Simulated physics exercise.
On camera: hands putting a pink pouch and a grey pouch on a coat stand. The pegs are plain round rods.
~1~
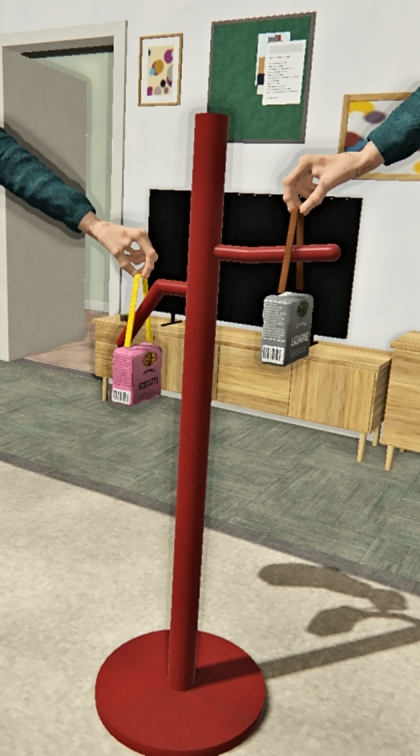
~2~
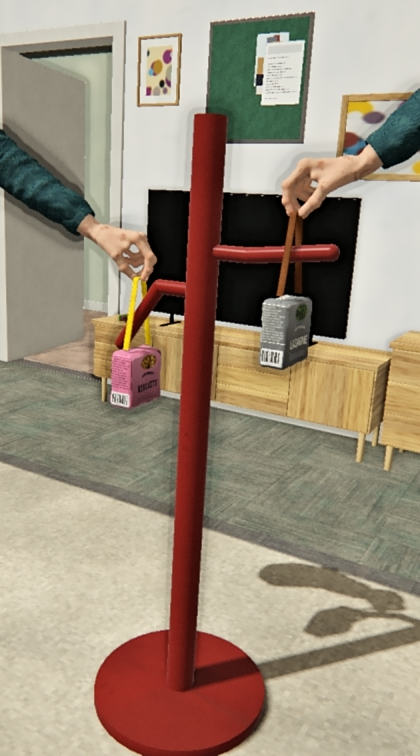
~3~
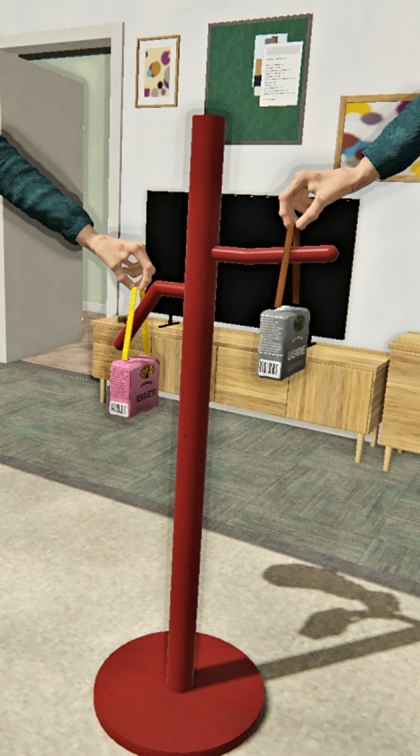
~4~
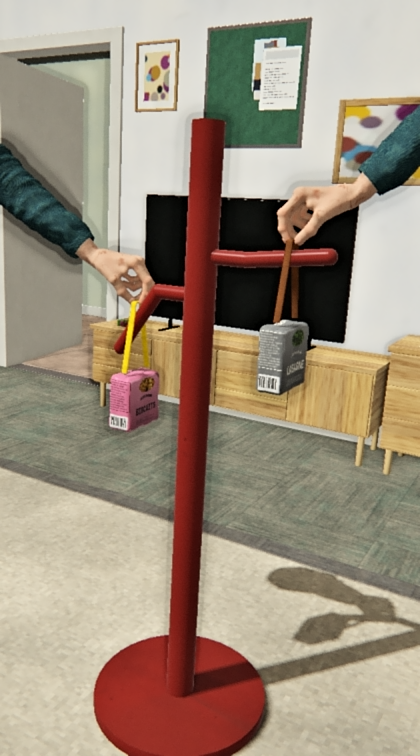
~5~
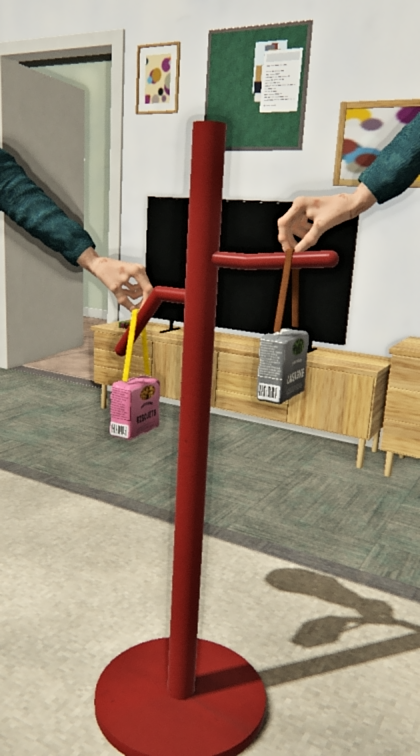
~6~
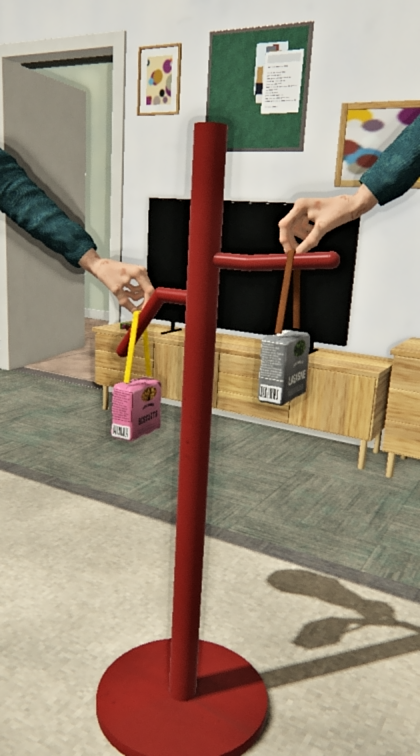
In a bright living room with a television on a low wooden cabinet, a red coat stand is seen from the front at close range. A hand on each side holds a small boxy pouch by its strap, pink on yellow at left, grey on brown at right, beside the stand's rods. Both hands lower the pouches slightly, the pouches turning a little, while the view shifts barely.
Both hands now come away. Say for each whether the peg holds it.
The pink pouch comes down and the grey pouch stays hanging.
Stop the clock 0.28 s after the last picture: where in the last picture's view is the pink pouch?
Near (134, 499).
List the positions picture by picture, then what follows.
The first picture shows pink pouch (138, 374); grey pouch (288, 328); left peg tip (123, 343); right peg tip (332, 253).
The second picture shows pink pouch (137, 377); grey pouch (286, 331).
The third picture shows pink pouch (135, 386); grey pouch (284, 342).
The fourth picture shows pink pouch (135, 399); grey pouch (283, 356).
The fifth picture shows pink pouch (136, 407); grey pouch (283, 365).
The sixth picture shows pink pouch (137, 408); grey pouch (285, 367); left peg tip (123, 351), sloping steeply down; right peg tip (332, 260), about level.
Then, 0.28 s later than the last view, pink pouch falling near (133, 499); grey pouch hanging from its loop near (284, 368).
Then, 0.54 s later than the last view, pink pouch on the floor near (98, 659); grey pouch hanging from its loop near (282, 369).
Then, 0.82 s later than the last view, pink pouch on the floor near (79, 678); grey pouch hanging from its loop near (283, 368).
Finally, pink pouch on the floor near (81, 686); grey pouch hanging from its loop near (283, 368). The pink pouch slips off its peg and the grey pouch holds on.
